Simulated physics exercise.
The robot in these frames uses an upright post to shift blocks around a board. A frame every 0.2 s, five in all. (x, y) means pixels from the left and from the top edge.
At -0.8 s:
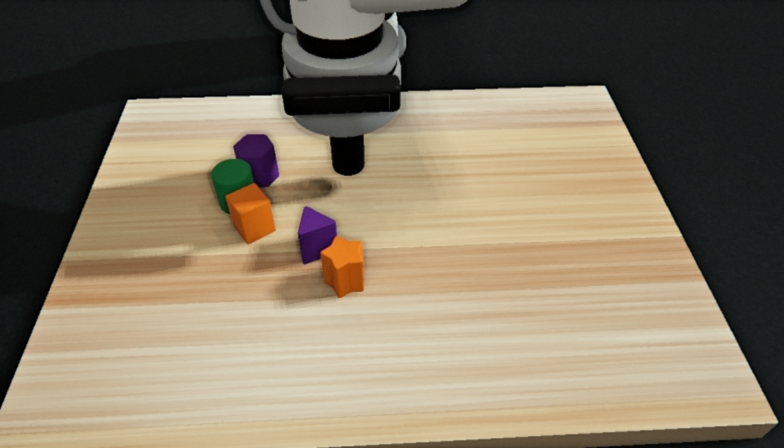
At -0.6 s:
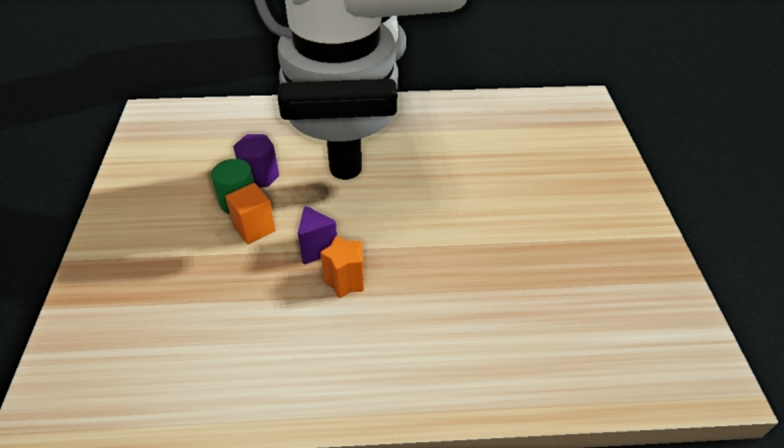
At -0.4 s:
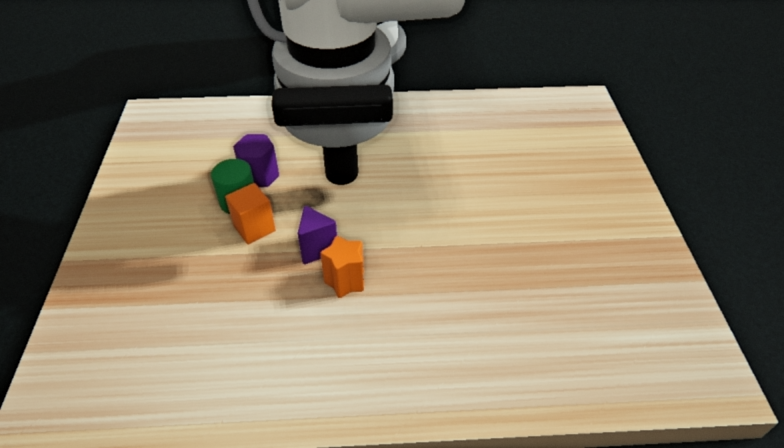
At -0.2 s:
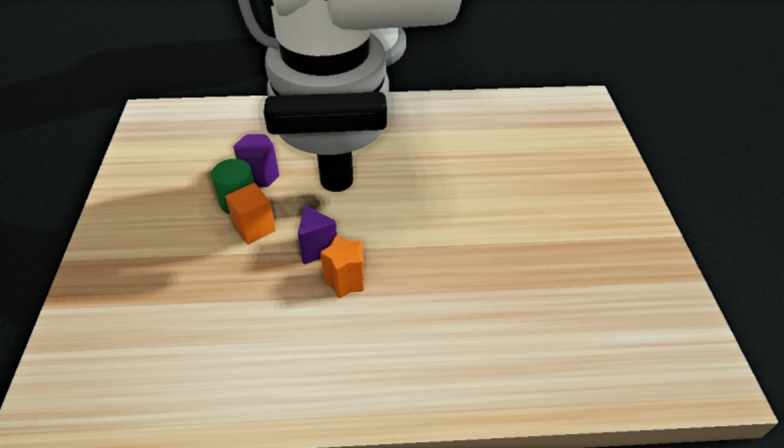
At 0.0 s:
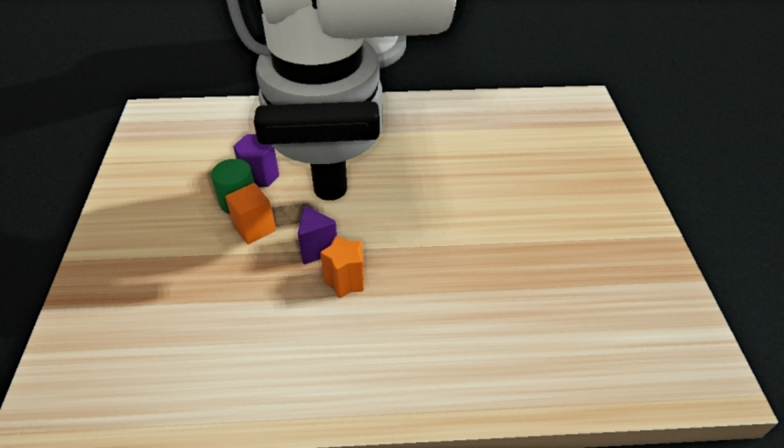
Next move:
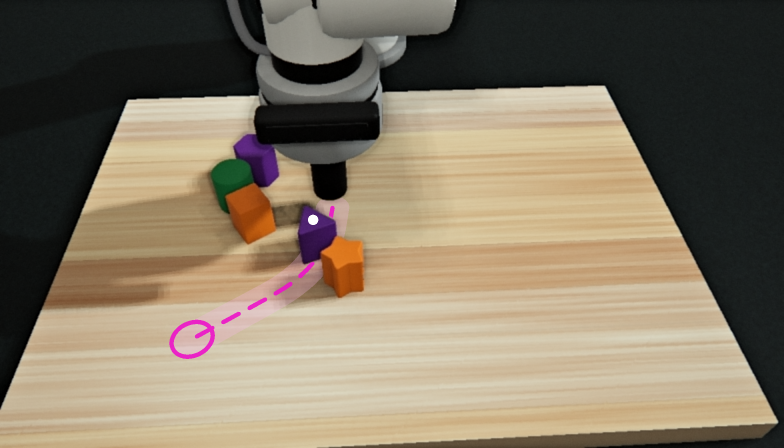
On a wooden board, a robot's black post moves slightly down and left while the blocks stay still.
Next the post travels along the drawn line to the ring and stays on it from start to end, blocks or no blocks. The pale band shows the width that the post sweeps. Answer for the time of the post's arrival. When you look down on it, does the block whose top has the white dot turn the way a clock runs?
No
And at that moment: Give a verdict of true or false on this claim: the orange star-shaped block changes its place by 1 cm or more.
It is false.
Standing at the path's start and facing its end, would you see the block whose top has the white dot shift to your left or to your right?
Sideways, to the left.
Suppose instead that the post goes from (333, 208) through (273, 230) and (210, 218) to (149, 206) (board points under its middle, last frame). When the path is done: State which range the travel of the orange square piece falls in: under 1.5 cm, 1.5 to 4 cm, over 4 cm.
Once the path is done, the orange square piece lies more than 4 cm from its present place.
Drawn move, from (333, 208) via (317, 258) and (263, 301), ending at (192, 339); the dot is on the purple triangle.
On the path given first. One third of the way, post at (313, 242); purple triangle at (299, 252), turned 20° anticlockwise.
Two thirds of the way, post at (258, 284); purple triangle at (269, 295), turned 65° anticlockwise.
At the end, post at (185, 323); purple triangle at (268, 295), turned 70° anticlockwise; orange star-shaped block still.
